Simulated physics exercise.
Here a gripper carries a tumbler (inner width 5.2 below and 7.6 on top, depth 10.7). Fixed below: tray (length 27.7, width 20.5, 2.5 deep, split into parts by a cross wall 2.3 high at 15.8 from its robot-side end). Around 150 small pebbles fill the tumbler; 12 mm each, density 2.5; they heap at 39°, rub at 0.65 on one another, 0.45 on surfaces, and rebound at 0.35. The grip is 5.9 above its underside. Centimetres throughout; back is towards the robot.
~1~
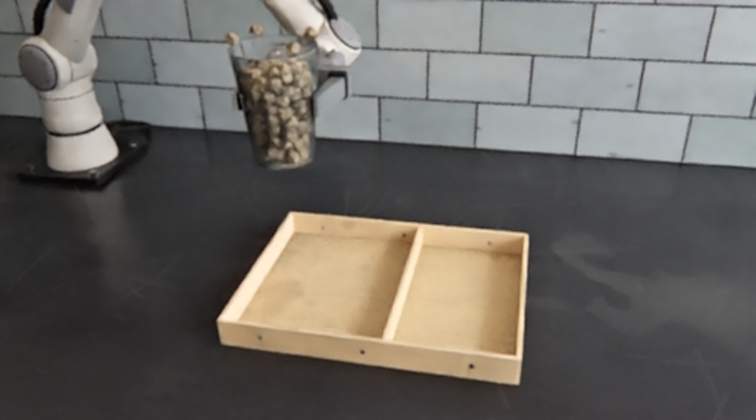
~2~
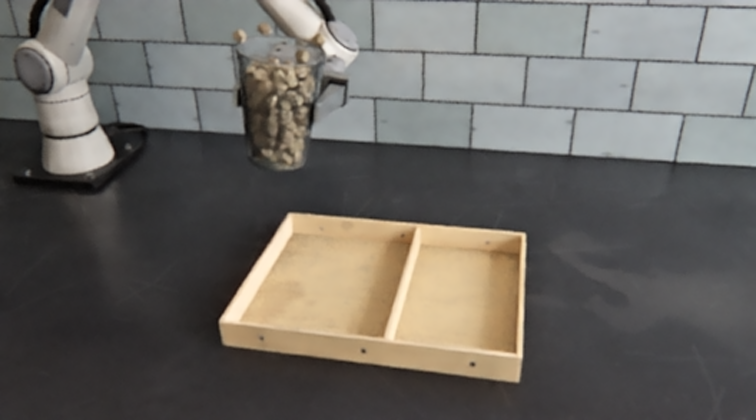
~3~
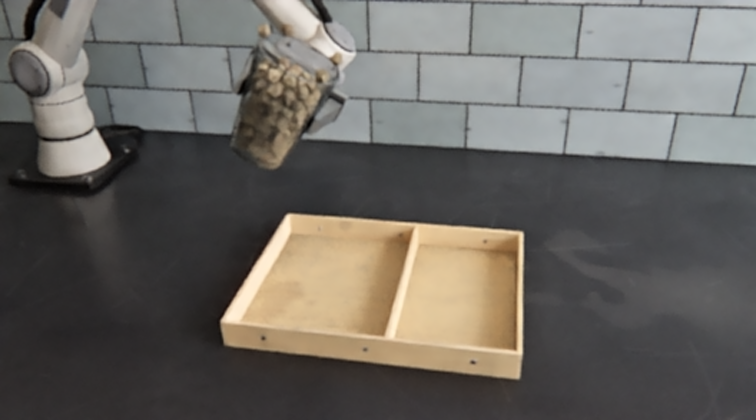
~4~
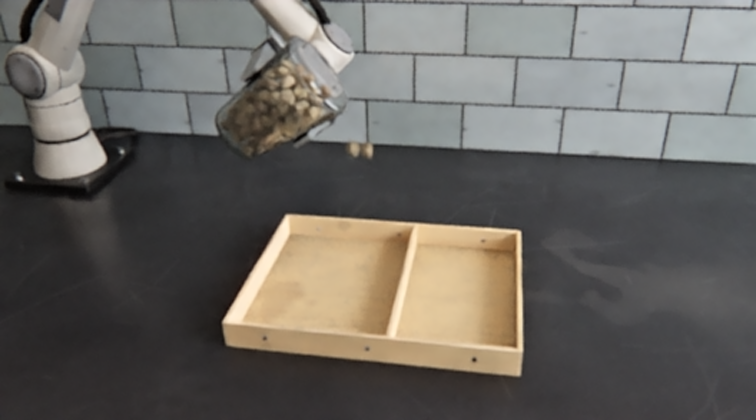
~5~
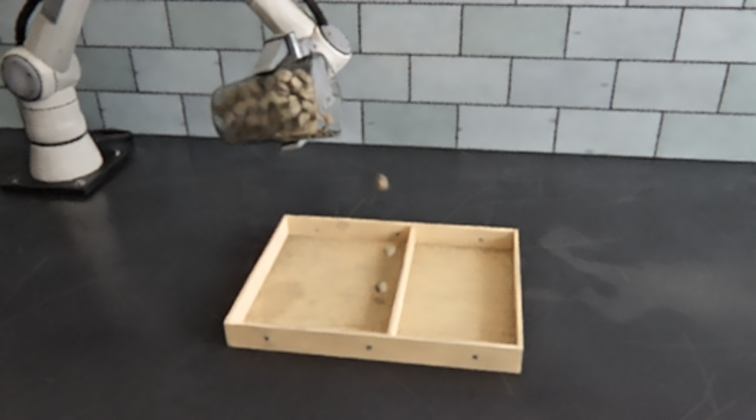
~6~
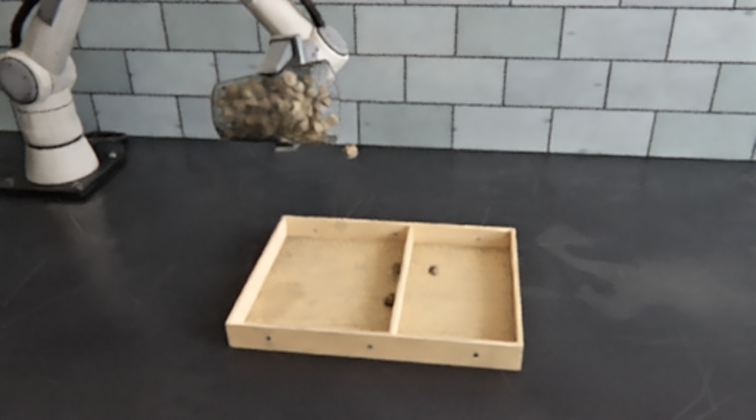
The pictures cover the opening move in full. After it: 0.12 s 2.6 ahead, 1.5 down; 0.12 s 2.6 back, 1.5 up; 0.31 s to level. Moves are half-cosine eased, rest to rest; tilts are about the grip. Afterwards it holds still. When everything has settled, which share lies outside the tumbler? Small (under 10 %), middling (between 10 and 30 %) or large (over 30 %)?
Answer: Middling; between 10 and 30 % of the small pebbles finish outside the tumbler.
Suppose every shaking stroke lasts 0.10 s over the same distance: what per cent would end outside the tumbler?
Then about 25 per cent.
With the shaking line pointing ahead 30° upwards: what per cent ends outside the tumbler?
Some 30 per cent.
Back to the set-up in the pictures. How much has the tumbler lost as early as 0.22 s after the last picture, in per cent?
Near 10 per cent so far.
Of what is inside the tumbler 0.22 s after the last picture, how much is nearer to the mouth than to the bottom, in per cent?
Some 55 per cent.
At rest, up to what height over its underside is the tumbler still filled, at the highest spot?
Roughly 9.5 cm.
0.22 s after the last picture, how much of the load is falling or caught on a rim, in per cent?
Roughly 7 per cent.
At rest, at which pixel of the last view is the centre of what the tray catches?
Near (395, 279).
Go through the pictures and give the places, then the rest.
In the first picture, the tumbler middle at (280, 106), level; upper third of the load around (275, 79), from x 230 to 310, top at y 30; 147 in the tumbler.
In the second picture, the tumbler middle at (279, 107), tilted 8° forward; upper third of the load around (277, 81), from x 240 to 320, top at y 30.
In the third picture, the tumbler middle at (277, 108), tilted 29° forward; upper third of the load around (280, 83), from x 245 to 340, top at y 30.
In the fourth picture, the tumbler middle at (276, 107), tilted 54° forward; upper third of the load around (283, 89), from x 230 to 370, top at y 65; 145 in the tumbler, 2 in flight or on a rim.
In the fifth picture, the tumbler middle at (274, 107), tilted 75° forward; upper third of the load around (282, 91), from x 225 to 390, top at y 75; 144 in the tumbler, 2 in the robot-side part, 1 in flight or on a rim.
In the sixth picture, the tumbler middle at (274, 107), tilted 83° forward; upper third of the load around (275, 93), from x 225 to 435, top at y 80; 143 in the tumbler, 2 in the robot-side part, 1 in the far-side part, 1 in flight or on a rim.
Then, 0.22 s on, tilted 83° forward, highest piece 23 above the table; 131 in the tumbler, 3 in the far-side part, 2 in the robot-side part, 11 in flight or on a rim.
Then, 0.44 s on, tilted 23° forward, highest piece 25 above the table; 121 in the tumbler, 15 in the robot-side part, 10 in the far-side part, 1 in flight or on a rim.
Then, 0.75 s on, level, highest piece 25 above the table; 121 in the tumbler, 15 in the robot-side part, 11 in the far-side part.
Then, 1.80 s on, level, highest piece 25 above the table; 121 in the tumbler, 15 in the robot-side part, 11 in the far-side part.
In the end, 121 in the tumbler, 15 in the robot-side part, 11 in the far-side part. That is 18 % outside the tumbler.
